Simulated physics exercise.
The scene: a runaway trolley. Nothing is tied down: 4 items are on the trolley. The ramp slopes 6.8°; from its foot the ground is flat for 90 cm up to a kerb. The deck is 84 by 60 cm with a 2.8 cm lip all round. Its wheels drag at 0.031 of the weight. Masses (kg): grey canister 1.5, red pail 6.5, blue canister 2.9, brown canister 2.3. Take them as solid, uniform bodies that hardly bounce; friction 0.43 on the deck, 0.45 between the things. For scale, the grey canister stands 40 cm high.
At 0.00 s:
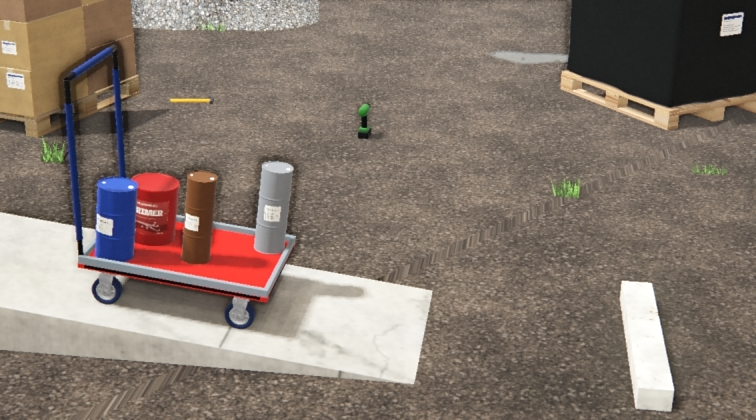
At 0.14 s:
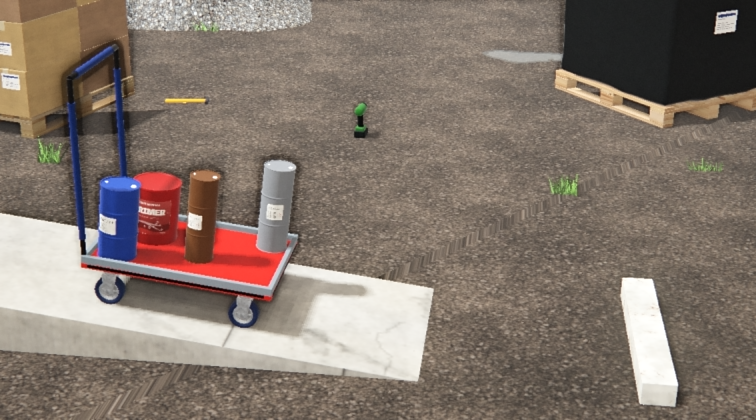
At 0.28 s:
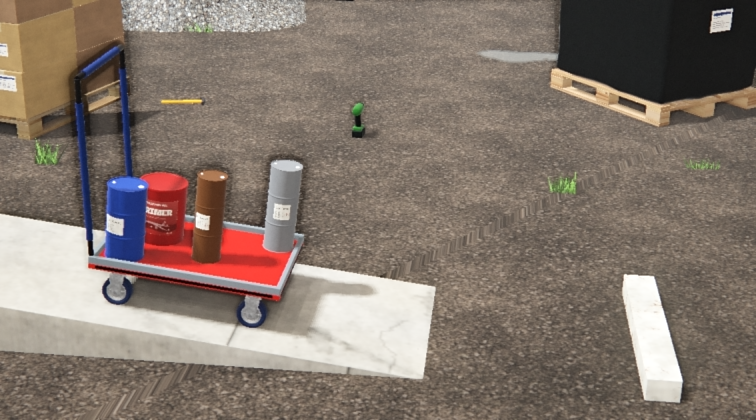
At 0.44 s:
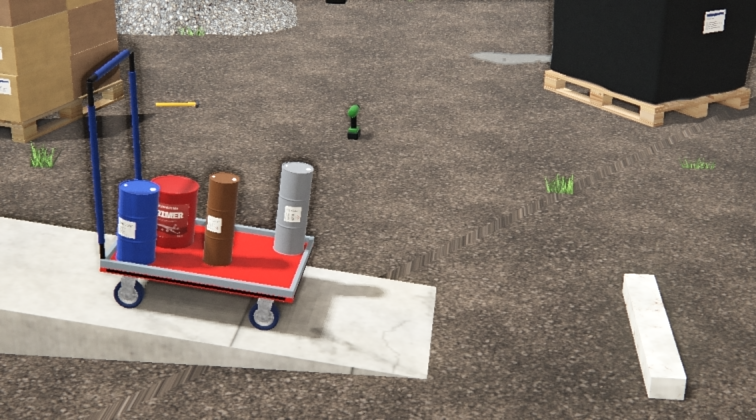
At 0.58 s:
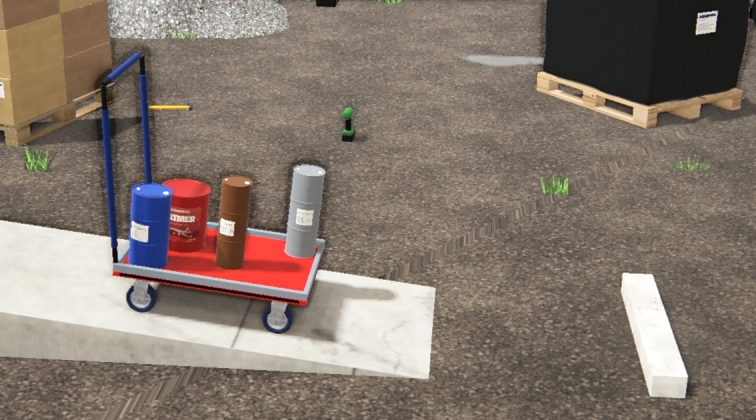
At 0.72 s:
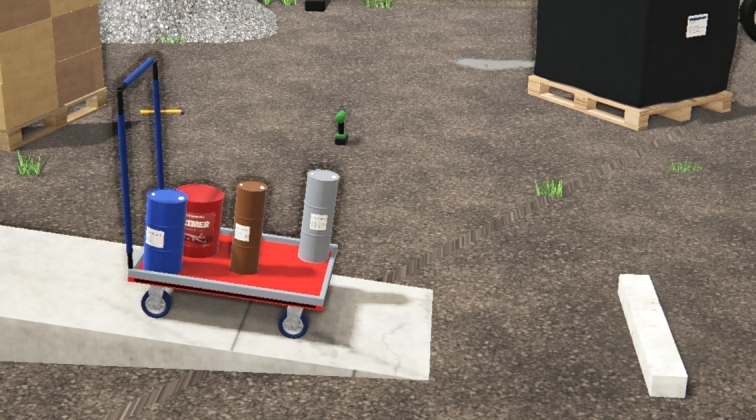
To begin with, a blue-handled trolley with a red deck stands on a pale ramp, carrying blue, red, brown and grey containers. It barely moves at first, then rolls slowly down the slope to the right, gradually picking up speed, while the four containers stay upright on its deck.
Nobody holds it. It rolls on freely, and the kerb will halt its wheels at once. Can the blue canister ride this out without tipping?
The blue canister stays upright.
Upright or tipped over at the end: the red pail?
The red pail is still upright.
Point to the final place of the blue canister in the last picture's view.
At about (527, 276).
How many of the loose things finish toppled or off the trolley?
2 of them.
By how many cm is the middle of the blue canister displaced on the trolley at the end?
Some 16 cm.
By 1.72 s, 43 cm to the kerb.
By 2.22 s, trolley at the kerb; blue canister 12 cm from its spot near (519, 276); grey canister rocked 25° off its seat; brown canister rocked 14° off its seat.
By 2.52 s, trolley at the kerb; grey canister now off the trolley; blue canister 15 cm from its spot near (527, 276); brown canister on its side.
When it is over (3.7 s), off the trolley and tipped over, grey canister and brown canister; not toppled but over 10 cm from the start, red pail and blue canister. End places, in pixels of the last picture, blue canister near (527, 276).
